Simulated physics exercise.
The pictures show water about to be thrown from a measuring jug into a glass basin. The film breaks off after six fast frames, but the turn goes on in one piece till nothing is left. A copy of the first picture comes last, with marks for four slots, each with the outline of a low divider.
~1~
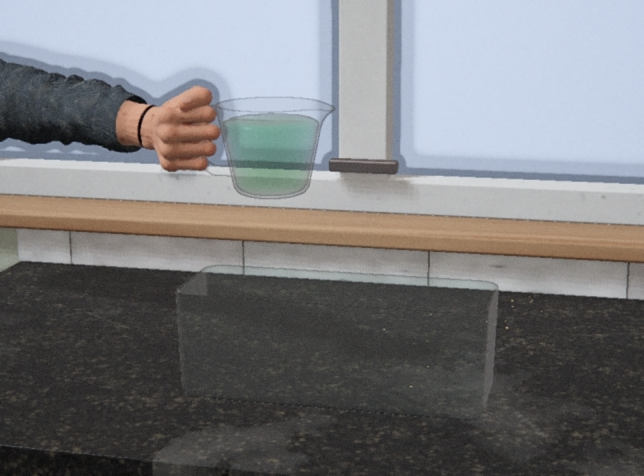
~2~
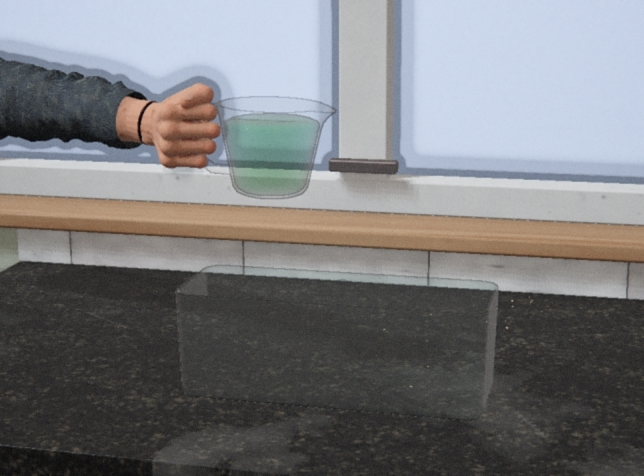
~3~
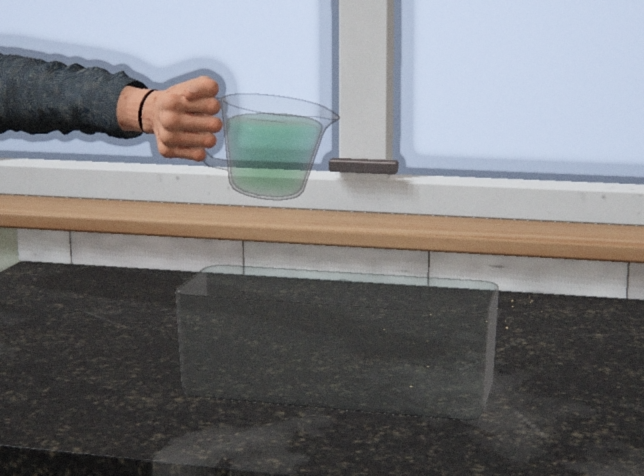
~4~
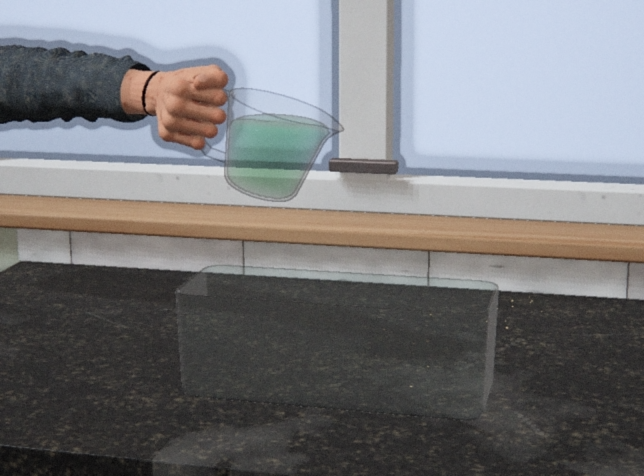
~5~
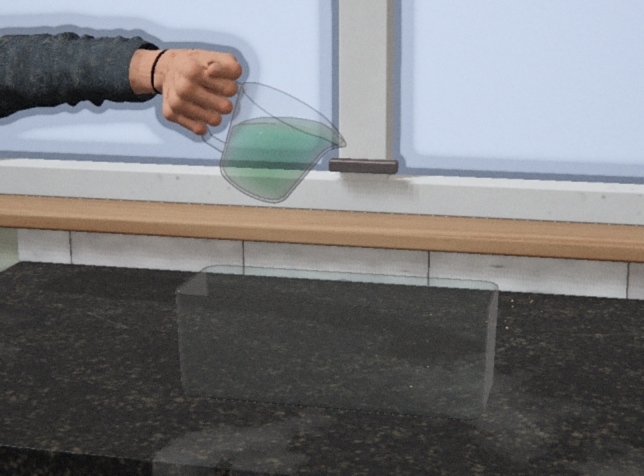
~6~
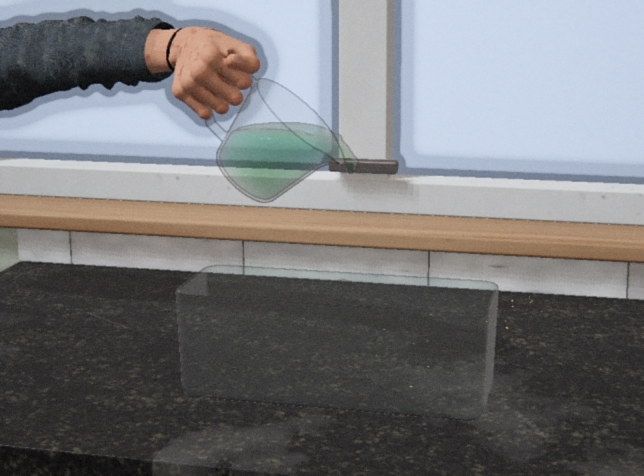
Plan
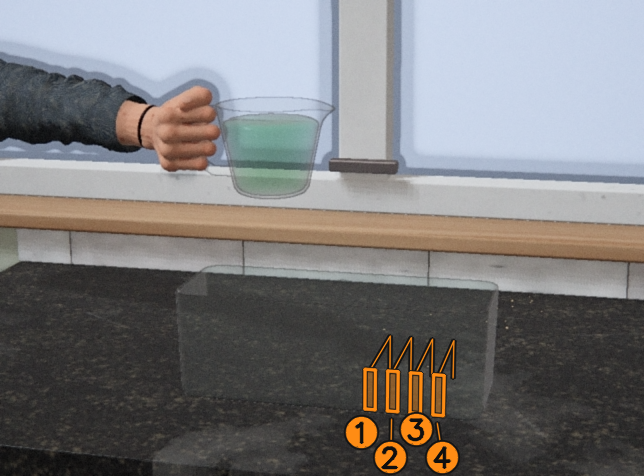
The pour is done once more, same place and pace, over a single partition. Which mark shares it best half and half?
Best: 1.
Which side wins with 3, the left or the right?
More ends on the left.
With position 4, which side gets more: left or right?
The left one.
In orange, 1 at (368, 417); 2 at (391, 419); 3 at (414, 421); 4 at (437, 423).
For position 1, about 51 % ends left of the wall and 47 % right of it.
For position 2, about 81 % ends left of the wall and 16 % right of it; 3 % is lost outside.
For position 3, about 92 % ends left of the wall and 4 % right of it; 4 % is lost outside.
For position 4, about 88 % ends left of the wall and 9 % right of it; 3 % is lost outside.
